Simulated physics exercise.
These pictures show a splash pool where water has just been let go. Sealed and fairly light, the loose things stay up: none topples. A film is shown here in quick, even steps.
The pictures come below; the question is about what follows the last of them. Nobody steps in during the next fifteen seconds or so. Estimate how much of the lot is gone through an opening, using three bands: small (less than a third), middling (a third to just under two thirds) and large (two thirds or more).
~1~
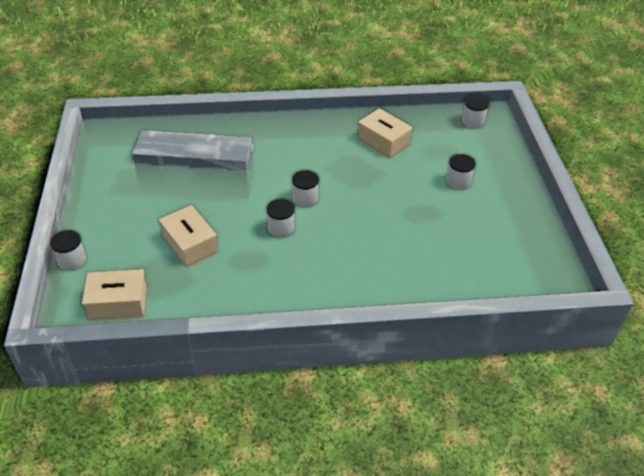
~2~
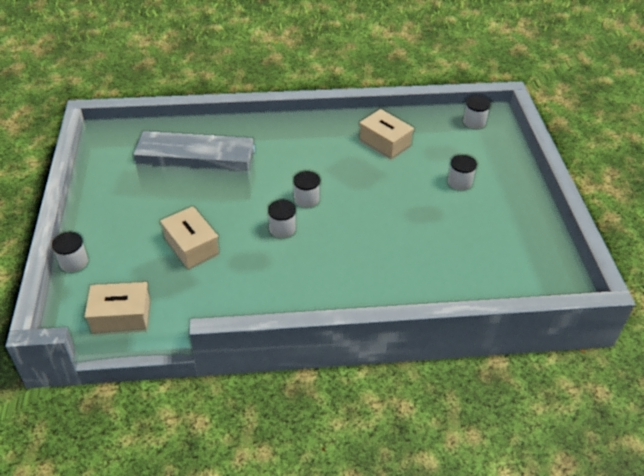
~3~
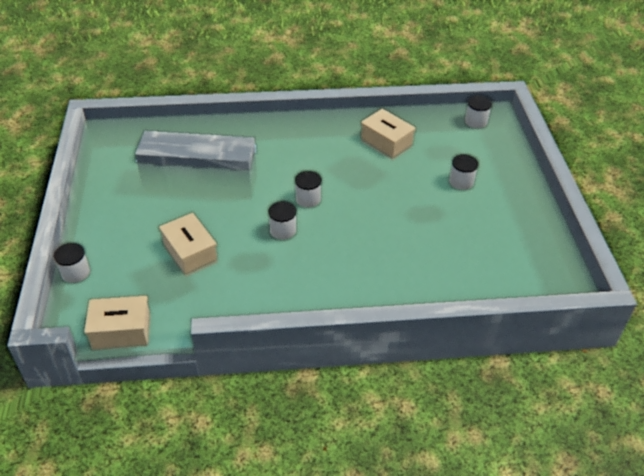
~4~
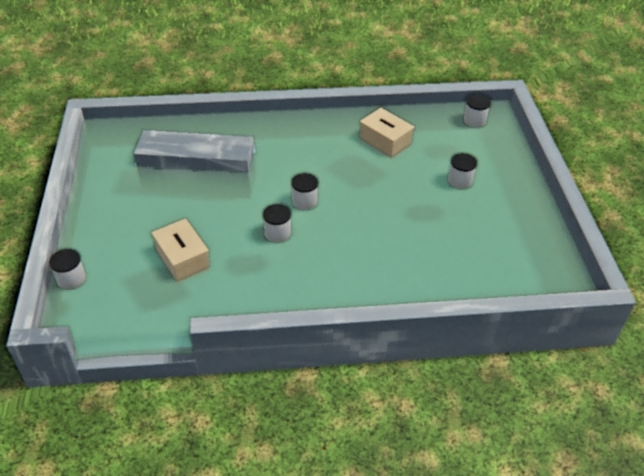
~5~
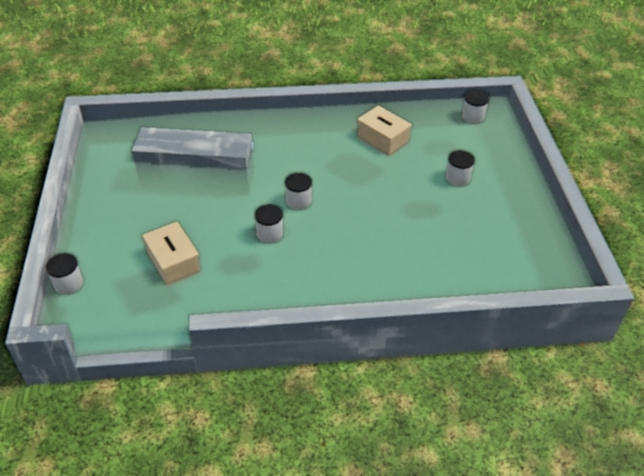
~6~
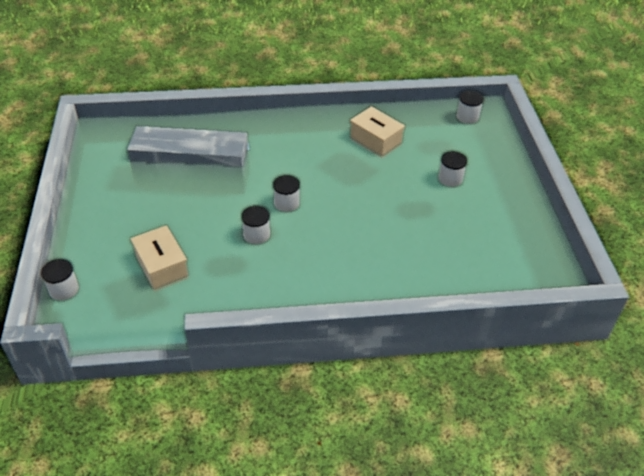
Middling.
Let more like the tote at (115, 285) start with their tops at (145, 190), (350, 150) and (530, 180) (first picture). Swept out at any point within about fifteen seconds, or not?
Result list, first to last: Leaves, does not leave, does not leave.
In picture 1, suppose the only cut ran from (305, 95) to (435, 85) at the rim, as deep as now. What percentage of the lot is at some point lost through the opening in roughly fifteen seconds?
It works out to some 20 in a hundred.
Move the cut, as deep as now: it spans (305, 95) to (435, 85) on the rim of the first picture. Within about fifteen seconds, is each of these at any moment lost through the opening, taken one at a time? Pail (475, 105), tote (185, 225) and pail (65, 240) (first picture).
Object by object: Drifts out, never exits, never exits.
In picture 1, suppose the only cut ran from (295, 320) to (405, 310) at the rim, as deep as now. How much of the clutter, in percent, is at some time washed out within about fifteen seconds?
10 per cent.
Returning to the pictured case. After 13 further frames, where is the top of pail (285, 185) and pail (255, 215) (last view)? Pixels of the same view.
I'd say close to (225, 213) and close to (172, 264).
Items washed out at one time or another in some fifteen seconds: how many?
So, 4 of them.
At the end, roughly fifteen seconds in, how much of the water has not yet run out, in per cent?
Around 66 in a hundred.
A moment on, 1 of 8 are out; 7 afloat.
Next, 3 of 8 are out; 5 afloat.
Later, 4 of 8 are out; 4 afloat.
In the end, 4 of 8 are out; 4 afloat.
